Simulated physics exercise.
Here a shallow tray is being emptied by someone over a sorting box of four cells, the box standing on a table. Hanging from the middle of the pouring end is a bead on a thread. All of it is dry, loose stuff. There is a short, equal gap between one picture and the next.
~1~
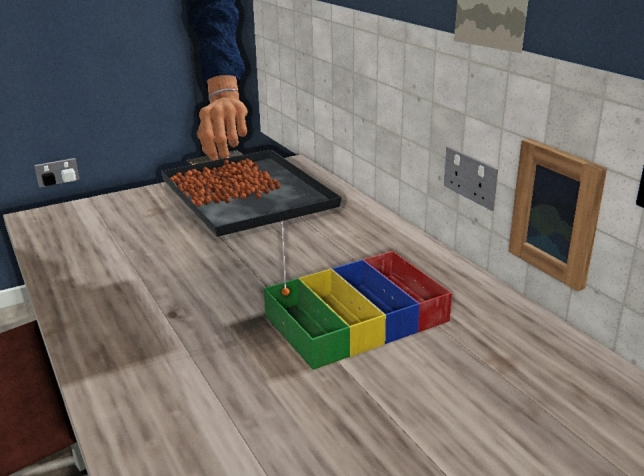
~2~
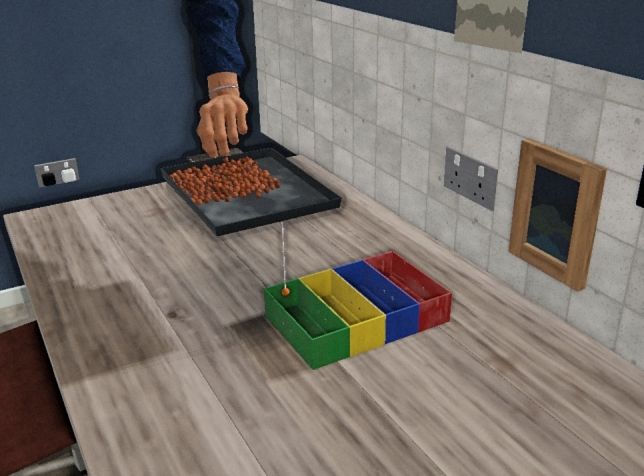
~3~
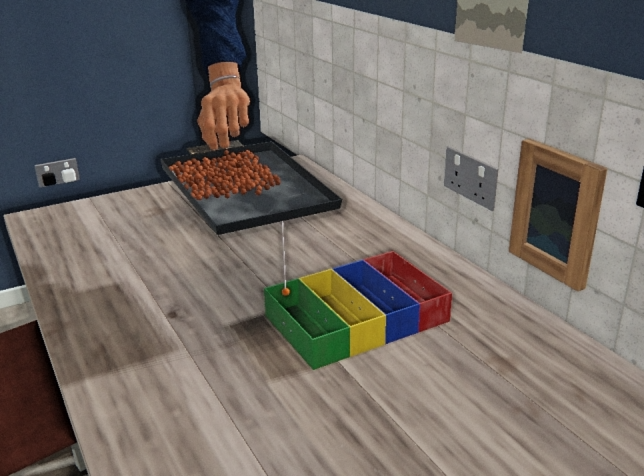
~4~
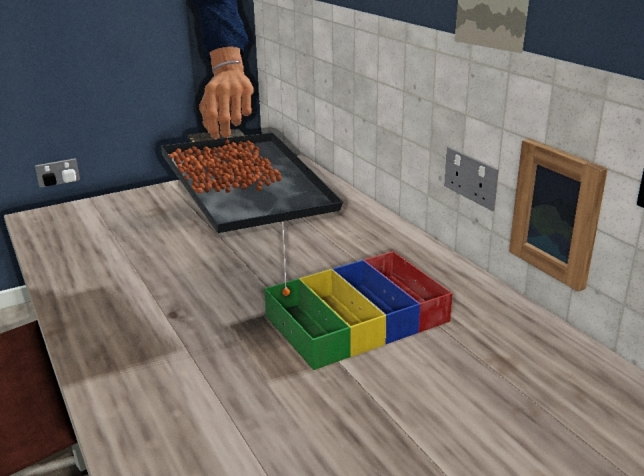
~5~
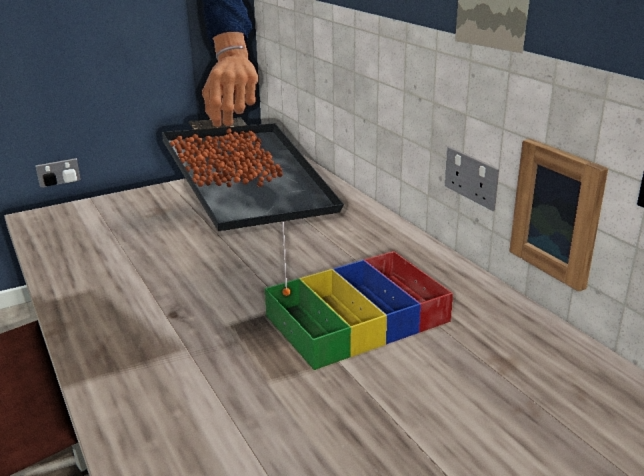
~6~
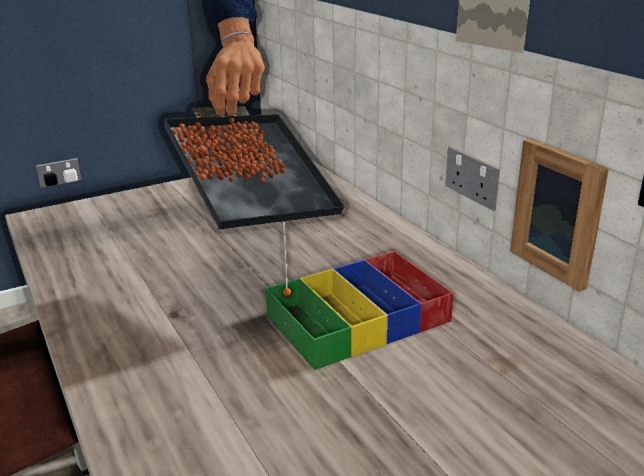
A hand steadily raising the far end of a dark tray of orange-brown pellets above a table holding four coloured cells.
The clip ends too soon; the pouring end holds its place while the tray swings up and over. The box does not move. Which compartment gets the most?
The yellow compartment.
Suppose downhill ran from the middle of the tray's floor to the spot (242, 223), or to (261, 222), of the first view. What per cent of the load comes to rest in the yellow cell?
In order: About 0, then 0 percent.
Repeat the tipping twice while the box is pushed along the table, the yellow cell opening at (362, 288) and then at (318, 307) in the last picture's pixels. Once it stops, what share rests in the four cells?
About 80 in a hundred, then about 100 in a hundred.
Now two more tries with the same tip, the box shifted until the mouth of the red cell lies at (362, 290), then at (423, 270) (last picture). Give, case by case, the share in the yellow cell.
In order, 20 % and 30 %.
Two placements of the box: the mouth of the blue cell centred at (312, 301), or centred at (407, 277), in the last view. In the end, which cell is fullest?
Attempt 1 - the red one; attempt 2 - the green cell.
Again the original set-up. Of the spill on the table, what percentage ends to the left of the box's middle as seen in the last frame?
It works out at some 90 percent.
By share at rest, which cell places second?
The cell in green.
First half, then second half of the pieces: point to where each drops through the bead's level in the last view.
I'd put it at roughly (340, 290), and after that at roughly (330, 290).
Shortly afterwards, tray tipped steeply; all but a few on the tray; only a few in the yellow cell; a little falling or outside the box.
Next, tray tipped past a quarter turn; near two thirds on the tray; near a quarter in the yellow cell; a little in the blue cell; a little in the green cell; only a few falling or outside the box.
Some moments later, tray tipped past a quarter turn; near two thirds in the yellow cell; near a quarter in the green cell; a little in the blue cell; a little falling or outside the box.
In the end, tray tipped past a quarter turn; near two thirds in the yellow cell; near a quarter in the green cell; a little in the blue cell; none at all in the red cell; a little outside the box.
